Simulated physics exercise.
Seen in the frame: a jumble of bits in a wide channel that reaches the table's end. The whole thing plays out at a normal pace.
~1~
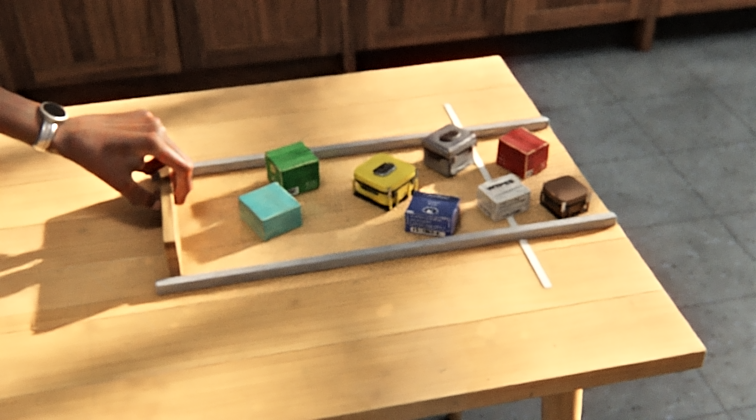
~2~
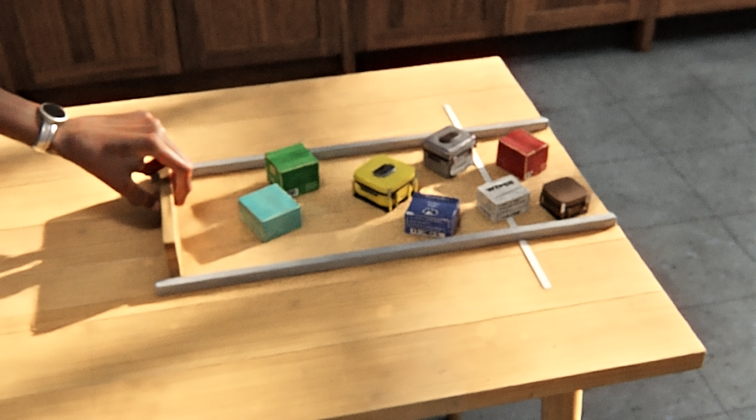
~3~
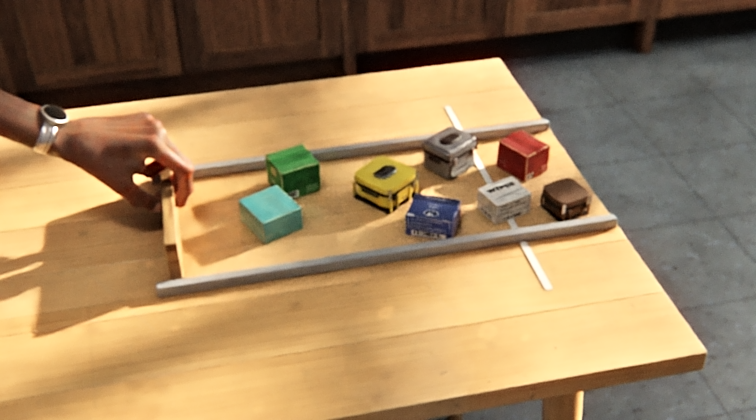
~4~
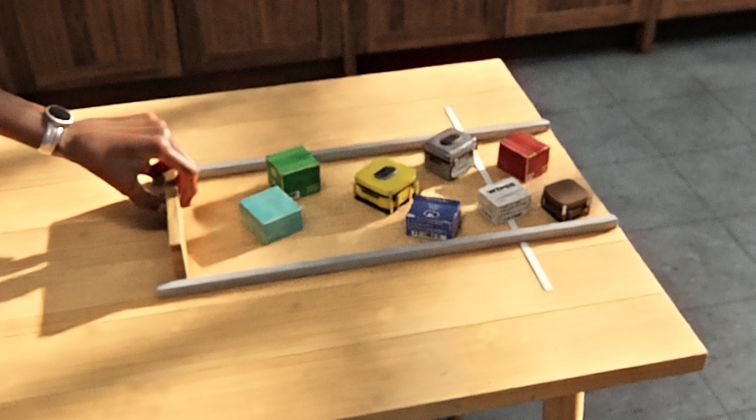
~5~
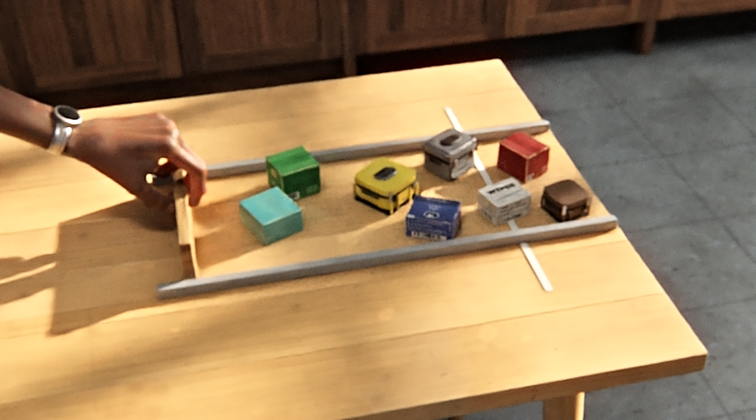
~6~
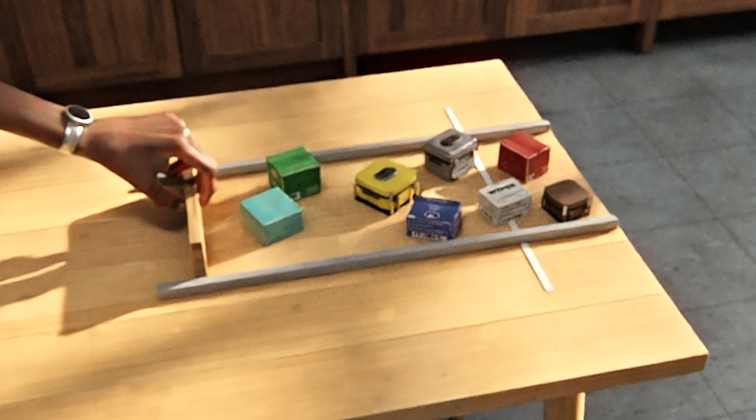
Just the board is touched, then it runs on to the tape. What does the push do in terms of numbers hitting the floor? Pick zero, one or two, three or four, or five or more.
It sends one or two to the floor.
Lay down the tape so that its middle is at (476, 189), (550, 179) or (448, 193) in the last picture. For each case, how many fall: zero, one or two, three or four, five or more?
So, taking them in turn, I'd give none at all; five or more; none.
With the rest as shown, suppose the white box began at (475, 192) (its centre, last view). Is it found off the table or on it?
It stays put.
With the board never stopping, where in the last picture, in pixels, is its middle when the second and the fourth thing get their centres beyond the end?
The first puts it near (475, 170), the next near (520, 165).
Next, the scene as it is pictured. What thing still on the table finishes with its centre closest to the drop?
That would be the white box.
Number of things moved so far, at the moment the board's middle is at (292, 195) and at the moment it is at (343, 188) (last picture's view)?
2 at one spot and 3 at the other.
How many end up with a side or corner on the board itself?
Looks like 2 of them, all told.
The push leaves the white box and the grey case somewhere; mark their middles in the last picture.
The first one ends at (584, 179), the second at (535, 135).
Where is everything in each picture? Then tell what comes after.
Brown case (565, 198); red box (523, 153); white box (503, 198); board (170, 207); tape (491, 183), in the first picture.
Red box (522, 155); grey case (449, 151), in the second picture.
White box (504, 201); turquoise block (271, 214), in the third picture.
Brown case (566, 201); yellow case (386, 185), in the fourth picture.
Red box (523, 157); green box (294, 174), in the fifth picture.
Brown case (566, 202); red box (524, 157); white box (505, 202); board (194, 209); tape (492, 187), in the sixth picture.
Soon after, none off yet; brown case at rest near (566, 202); red box at rest near (524, 157); white box at rest near (505, 202).
Then, none off yet; brown case moving near (570, 201); red box at rest near (524, 157); white box moved a little near (519, 197).
At rest, the number that fall off is one or two; fallen, red box and brown case.
